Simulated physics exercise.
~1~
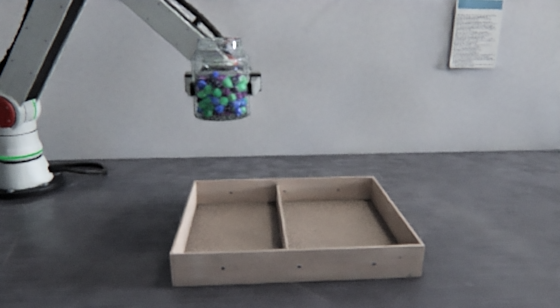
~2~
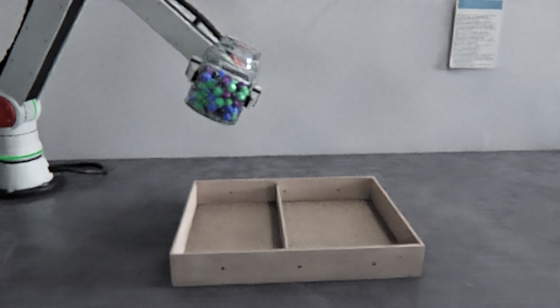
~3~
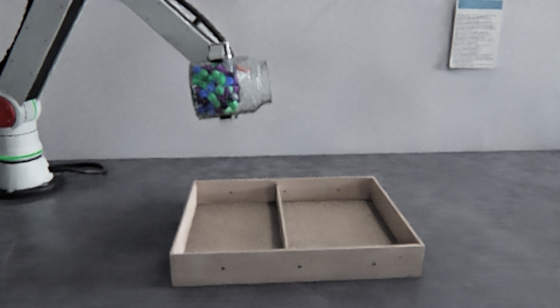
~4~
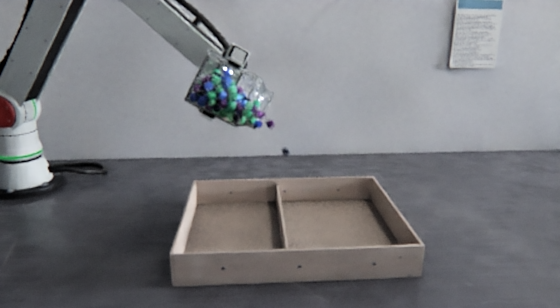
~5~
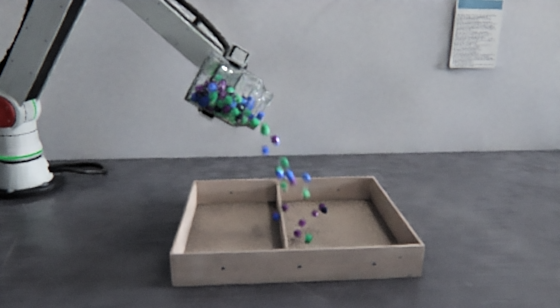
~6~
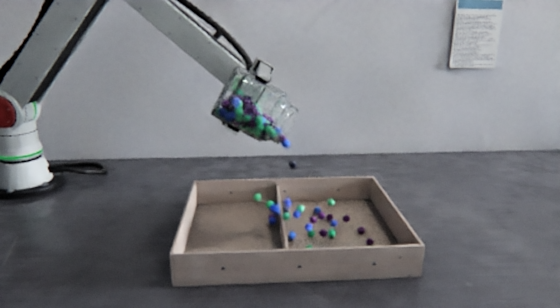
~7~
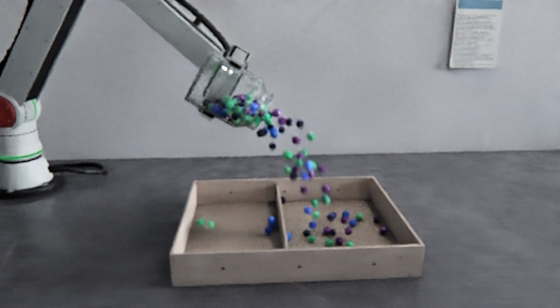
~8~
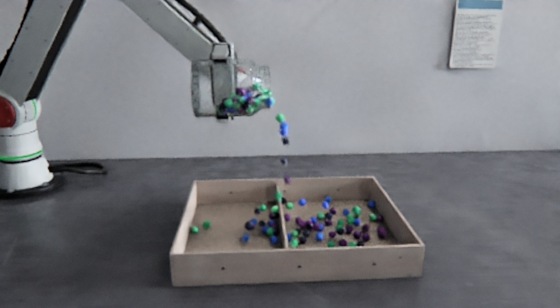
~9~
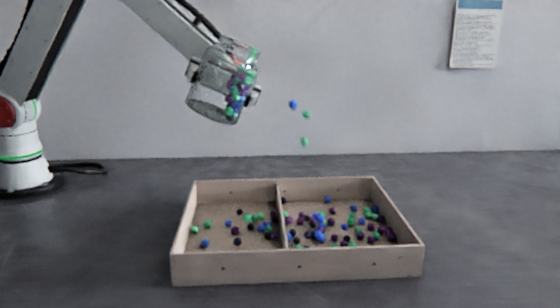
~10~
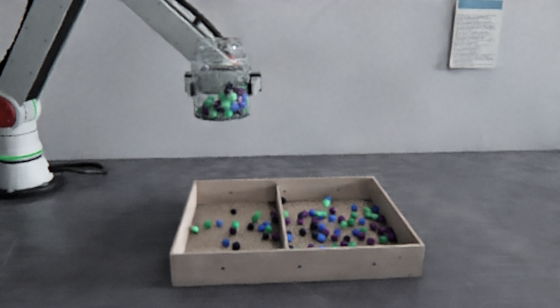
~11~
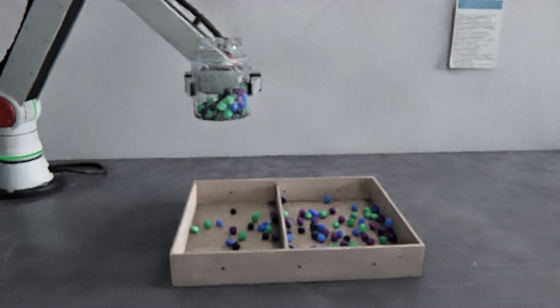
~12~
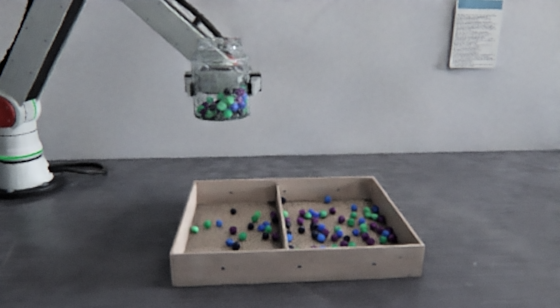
The clip opens with a robot arm holding a clear jar of green, blue and purple round sweets above an open tray split by a cross wall. The arm tips the jar to the right, laying it on its side and then turning its mouth downward. Sweets spill out in a stream, landing mostly in the right part, while some reach the left. The arm shifts right and then back as more tumble down. It swings the jar upright while a few last sweets fall, ending still, with some left in the jar and most spilled ones lying right of the wall.
